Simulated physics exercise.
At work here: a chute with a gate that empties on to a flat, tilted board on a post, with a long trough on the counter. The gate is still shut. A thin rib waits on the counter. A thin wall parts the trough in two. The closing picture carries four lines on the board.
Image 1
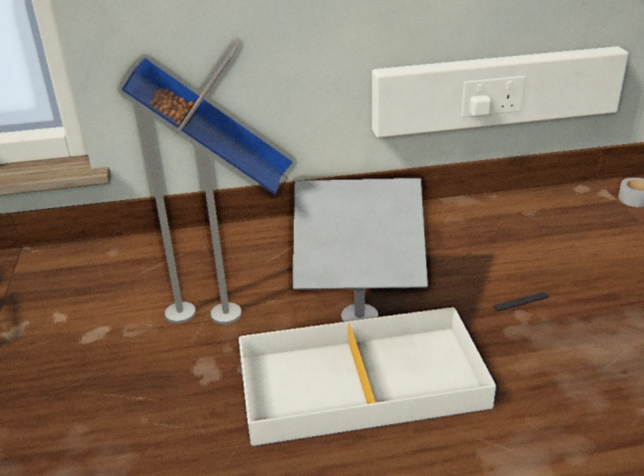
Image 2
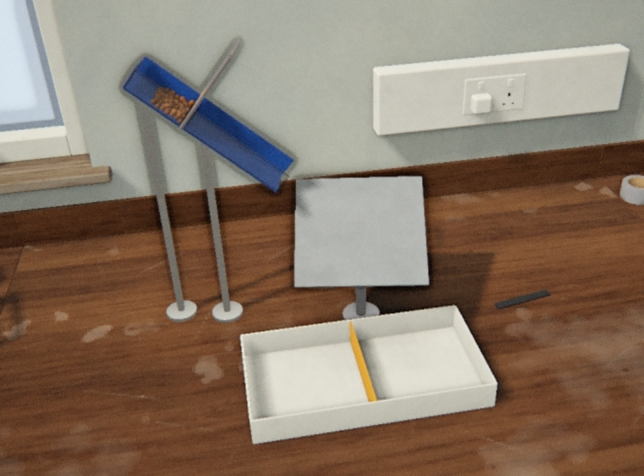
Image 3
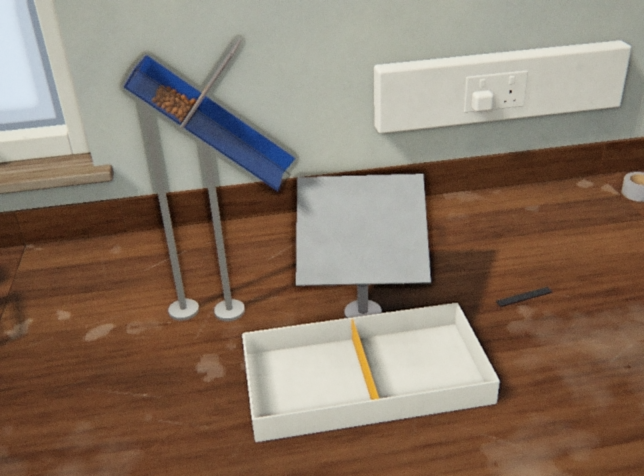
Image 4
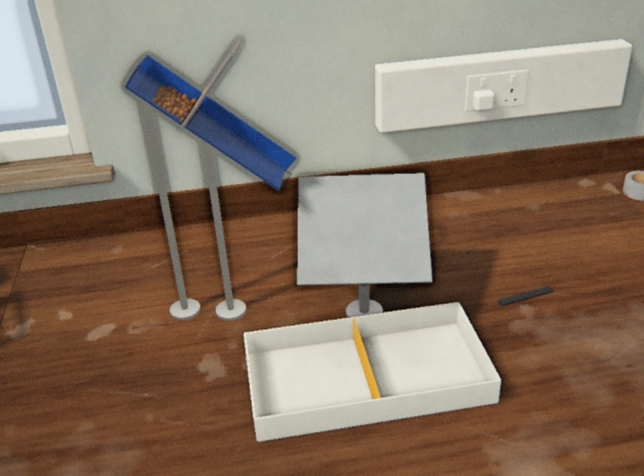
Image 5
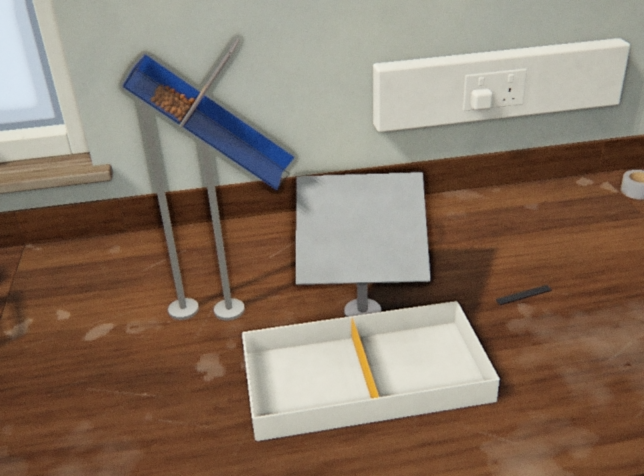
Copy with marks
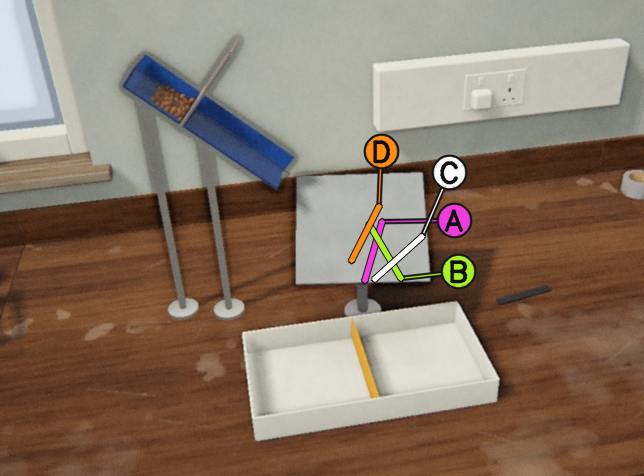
Nothing moved apart from a slight drift of the view, as small brown balls sat behind the gate of a sloping blue chute, above a tilted grey board and a divided white trough.
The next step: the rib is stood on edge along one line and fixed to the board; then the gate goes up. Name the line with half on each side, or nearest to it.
Line C.
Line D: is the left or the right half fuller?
The left half.
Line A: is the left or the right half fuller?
More lands on the left.
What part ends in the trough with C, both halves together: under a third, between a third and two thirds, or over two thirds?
It is over two thirds.
On the marked copy, line A from (382, 221) to (364, 280); line B from (369, 224) to (401, 278); line C from (422, 236) to (374, 279); line D from (378, 206) to (351, 260).
Choosing A, of what is caught, the larger part in the left half, roughly a quarter in the right.
Choosing B, of what is caught, roughly a quarter in the left half, the larger part in the right.
Choosing C, of what is caught, roughly half in the left half, roughly half in the right.
Choosing D, of what is caught, almost all in the left half, about a tenth in the right.
